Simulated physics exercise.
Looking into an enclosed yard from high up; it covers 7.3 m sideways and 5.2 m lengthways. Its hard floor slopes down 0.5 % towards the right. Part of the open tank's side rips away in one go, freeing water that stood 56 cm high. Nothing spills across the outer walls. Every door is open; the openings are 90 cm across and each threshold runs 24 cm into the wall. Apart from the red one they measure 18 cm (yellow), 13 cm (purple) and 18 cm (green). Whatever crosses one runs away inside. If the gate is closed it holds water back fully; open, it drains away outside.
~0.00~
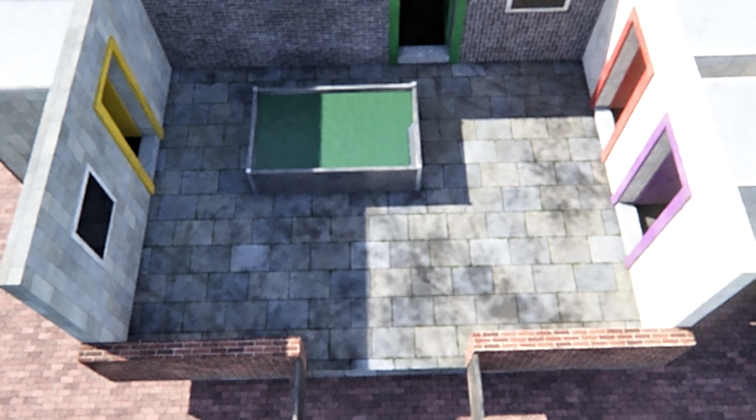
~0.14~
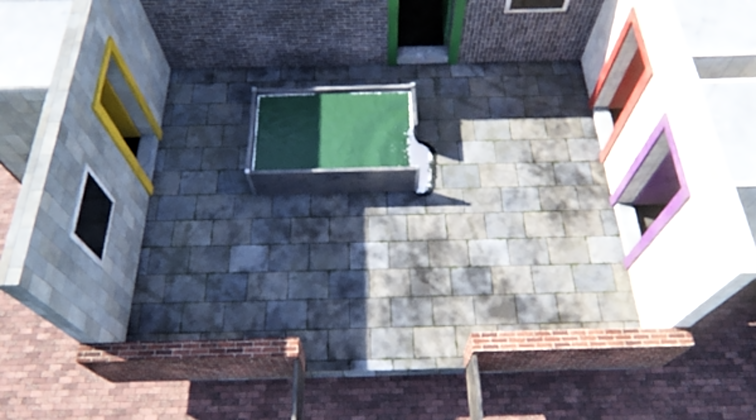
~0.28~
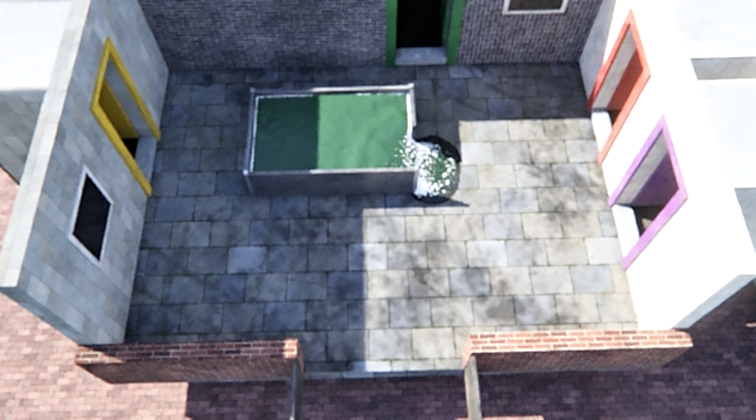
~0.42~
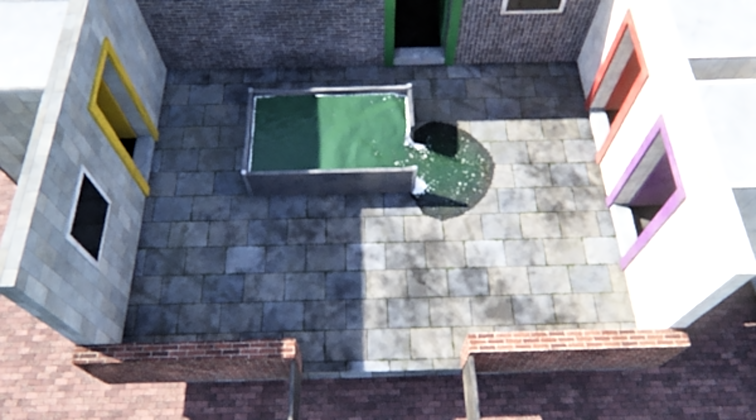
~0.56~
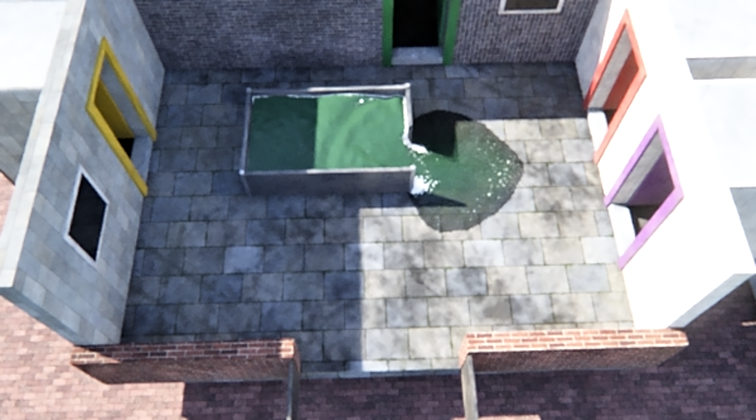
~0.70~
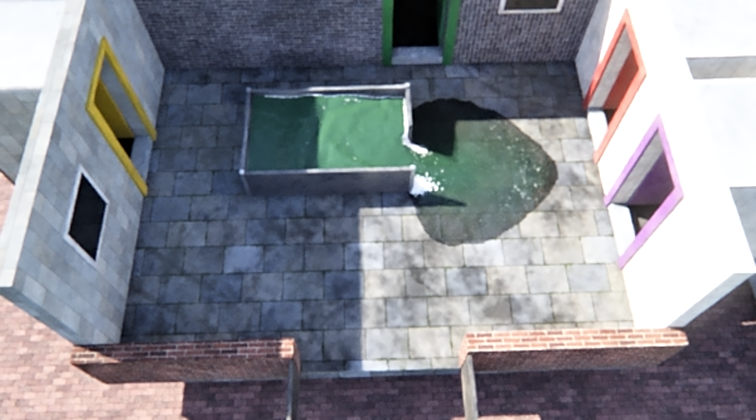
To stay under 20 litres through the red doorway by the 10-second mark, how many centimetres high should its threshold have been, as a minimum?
At least 15 cm or so.
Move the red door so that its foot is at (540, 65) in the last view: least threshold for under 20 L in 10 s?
Roughly 13.5 cm.
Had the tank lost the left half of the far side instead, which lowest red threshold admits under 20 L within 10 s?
Then roughly 9.0 cm.
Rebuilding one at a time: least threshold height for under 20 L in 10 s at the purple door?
Roughly 14.0 cm at purple.
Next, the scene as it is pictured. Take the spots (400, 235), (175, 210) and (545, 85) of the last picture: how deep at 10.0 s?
Roughly 2, 2 and 8 cm, in turn.
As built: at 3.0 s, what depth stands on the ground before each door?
In cm: Yellow 0, purple 17, red 18, green 0.
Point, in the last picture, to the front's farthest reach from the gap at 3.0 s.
At about (634, 345).
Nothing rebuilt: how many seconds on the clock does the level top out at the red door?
At about 2.2 s.
After 1.4 s water covers 25 % of the floor, deepest (32 cm) near (417, 175); 15 cm at the red door, 0 litres in over its 10 cm threshold.
After 3.0 s water covers 35 % of the floor, deepest (26 cm) near (629, 320); 18 cm at the red door, 50 litres in over its 10 cm threshold.
After 10.0 s water covers 95 % of the floor, deepest (11 cm) near (597, 180); 9 cm at the red door, 91 litres in over its 10 cm threshold.
At the red door as built, the water arrived by 1.1 s and peaked near 20 cm at 2.2 s.
With a threshold of 12.5 cm, 46 litres would have come in within the 10 s; with 17 cm, 9 litres. So under 20 litres takes about 15 cm.
